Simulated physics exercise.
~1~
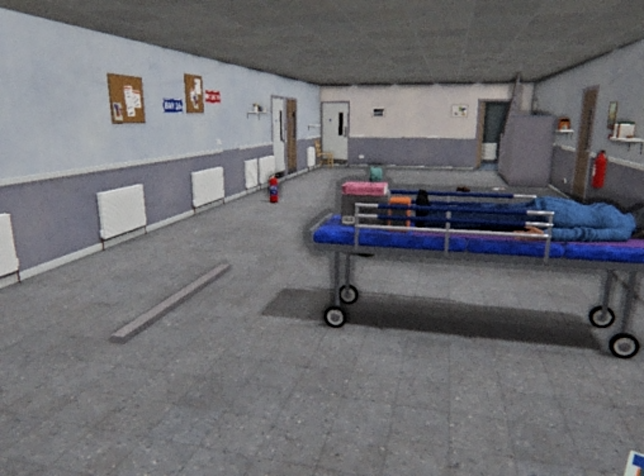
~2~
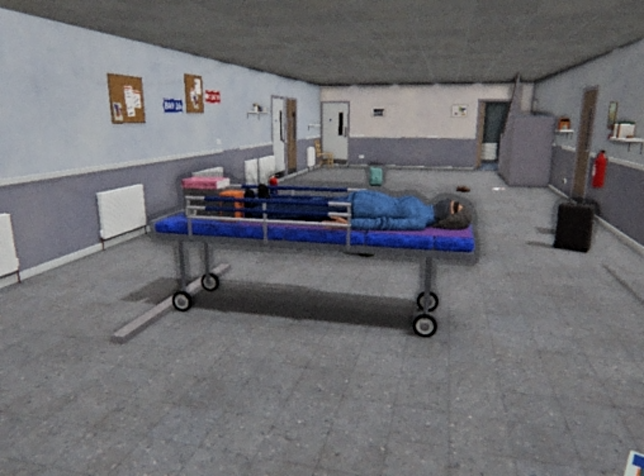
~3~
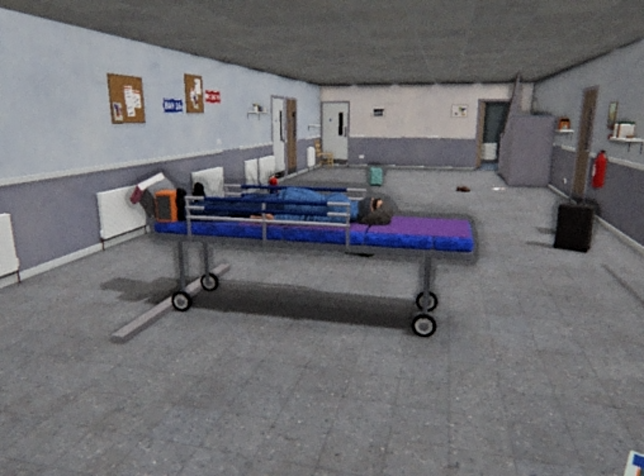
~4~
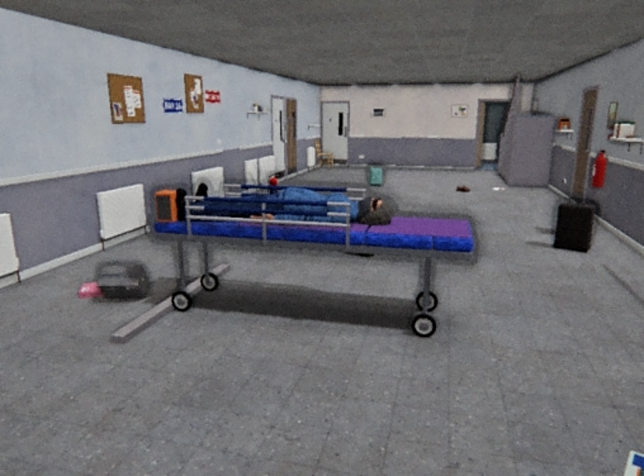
A trolley carrying a person lying down rolled left across a hospital-like room and stopped at a low sill, then the person slid left along it, and a grey bag and pink folder tumbled to the floor while the orange pump stayed aboard.
